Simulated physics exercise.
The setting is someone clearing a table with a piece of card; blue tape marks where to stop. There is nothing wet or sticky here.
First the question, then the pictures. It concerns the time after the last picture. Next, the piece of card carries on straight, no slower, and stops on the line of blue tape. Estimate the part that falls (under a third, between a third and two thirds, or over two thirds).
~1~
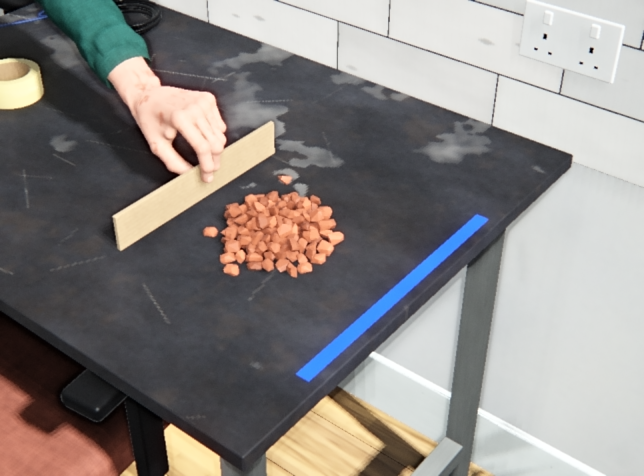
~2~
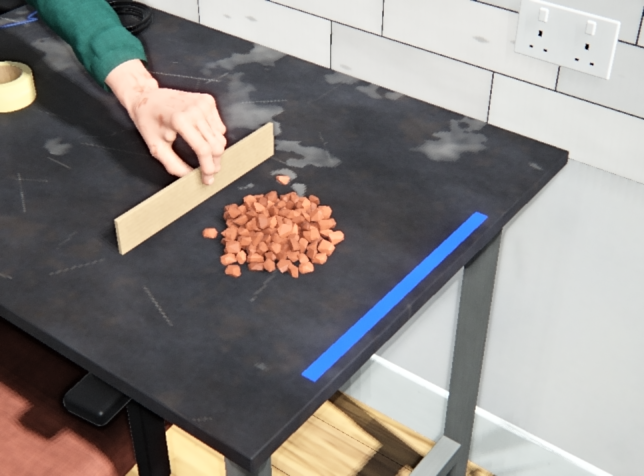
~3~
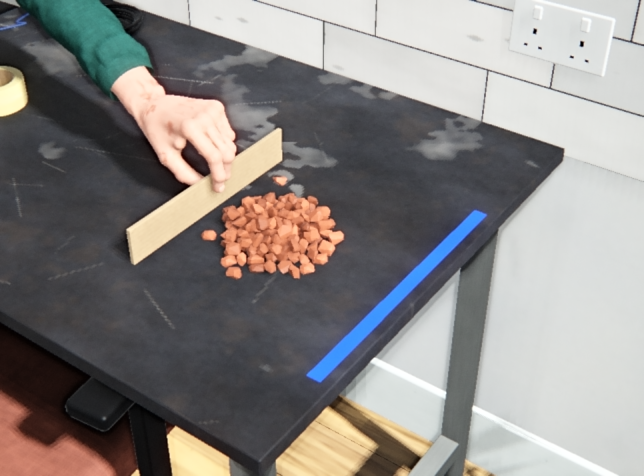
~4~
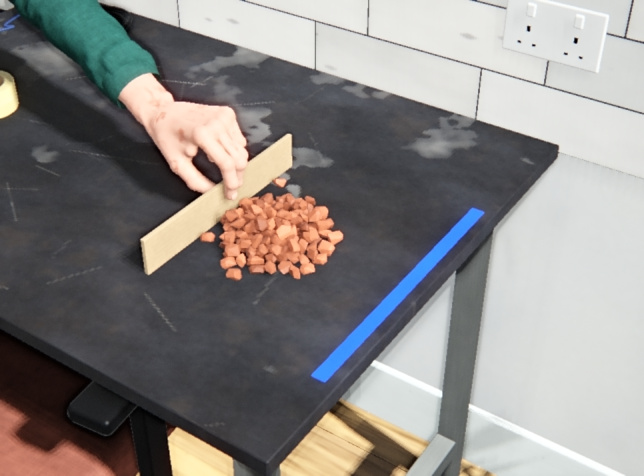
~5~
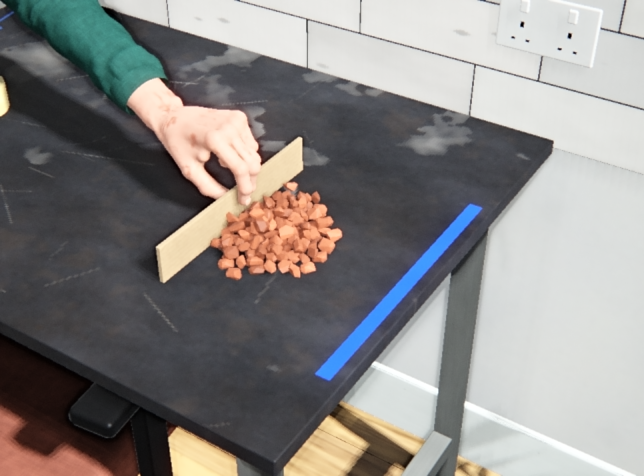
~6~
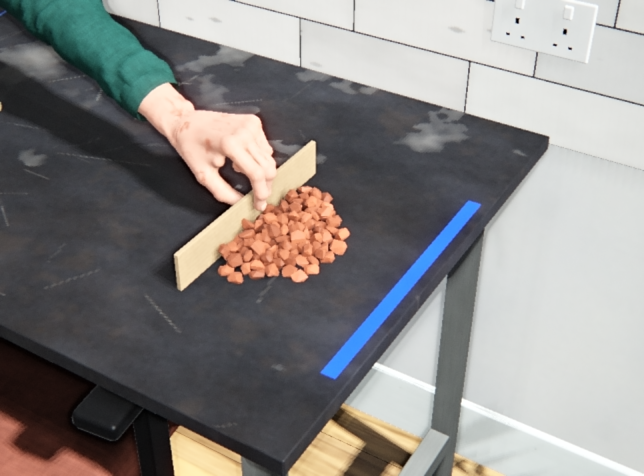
Honestly, the share pushed off ends up higher than two thirds.
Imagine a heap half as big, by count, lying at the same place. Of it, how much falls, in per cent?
My guess is about 80 per cent.
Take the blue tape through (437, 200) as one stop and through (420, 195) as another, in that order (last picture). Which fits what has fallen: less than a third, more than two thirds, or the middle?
For the first place it's the middle third, and for the second it's under a third.
Just after the last frame, piece of card still moving, near (332, 222); heap all on the table, its front near (417, 275).
A moment on, piece of card stopped at the blue tape; heap the larger part over the edge.
Further on, piece of card stopped at the blue tape; heap almost all over the edge.
When it is over, piece of card stopped at the blue tape; heap almost all over the edge.
